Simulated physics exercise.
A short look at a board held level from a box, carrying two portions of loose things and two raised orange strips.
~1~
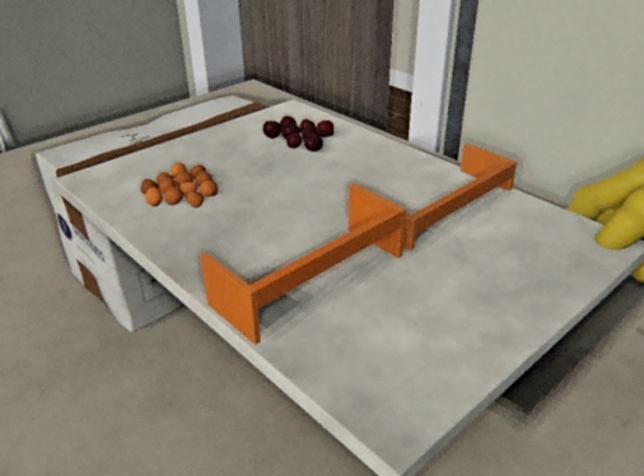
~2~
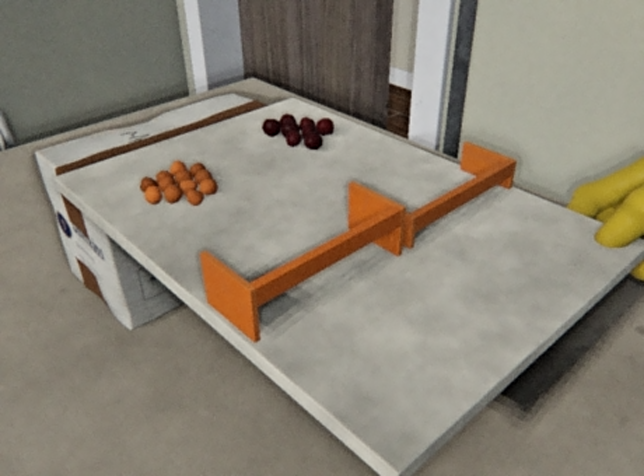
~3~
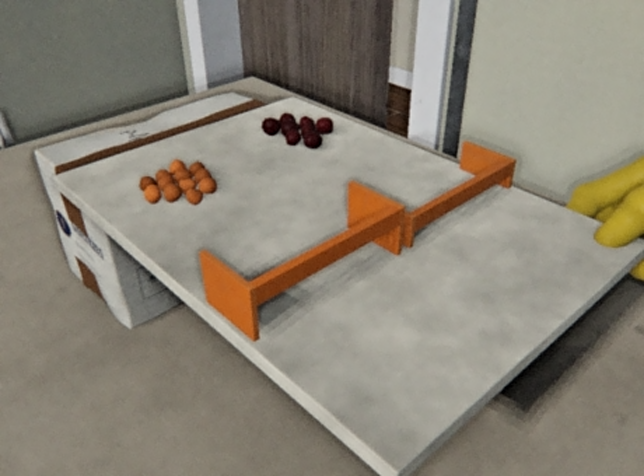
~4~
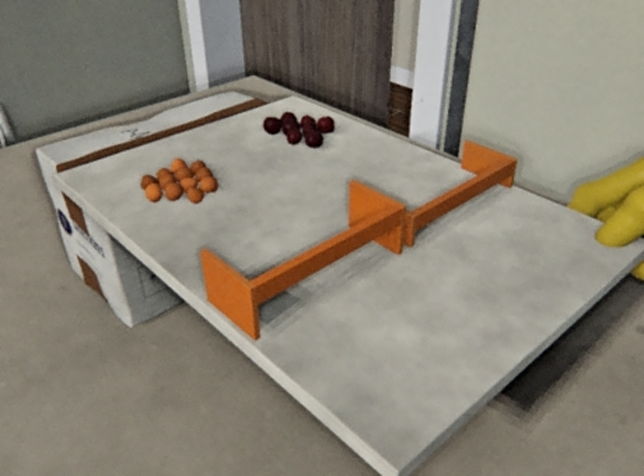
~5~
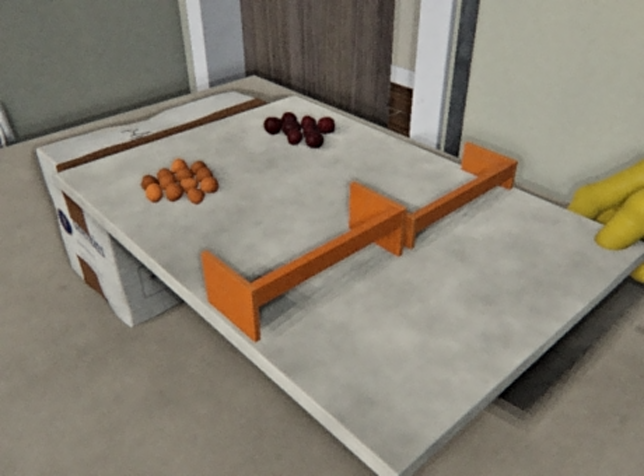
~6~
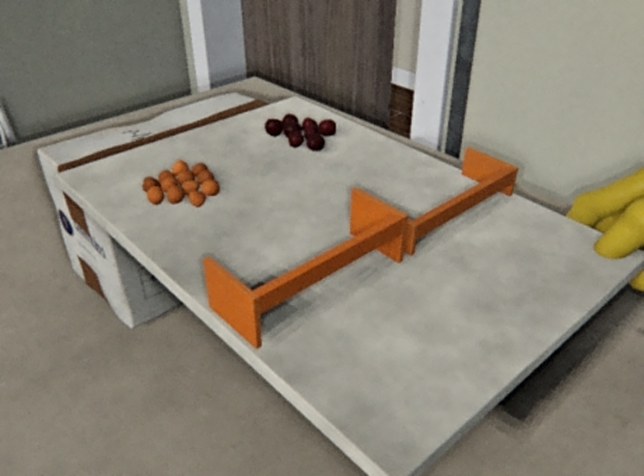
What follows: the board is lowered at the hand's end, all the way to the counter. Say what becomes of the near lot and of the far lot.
In the end the near lot gets through the slot, and the far lot cannot fit through.
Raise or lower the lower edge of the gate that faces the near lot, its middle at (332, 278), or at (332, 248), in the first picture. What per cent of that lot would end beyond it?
In turn 0 and 100 in a hundred.
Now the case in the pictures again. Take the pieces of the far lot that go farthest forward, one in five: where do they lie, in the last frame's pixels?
Roughly at (436, 288).
Then, 0.49 s on from there, board sloping at 11°; near lot on its way down; far lot on its way down.
Then, 1.00 s on from there, board sloping at 23°; near lot the whole lot past its gate; far lot has reached its gate.
Then, 1.62 s on from there, board resting at 26°; near lot the whole lot past its gate; far lot has reached its gate.
In the end, board resting at 26°; near lot the whole lot past its gate; far lot gathered behind its gate.
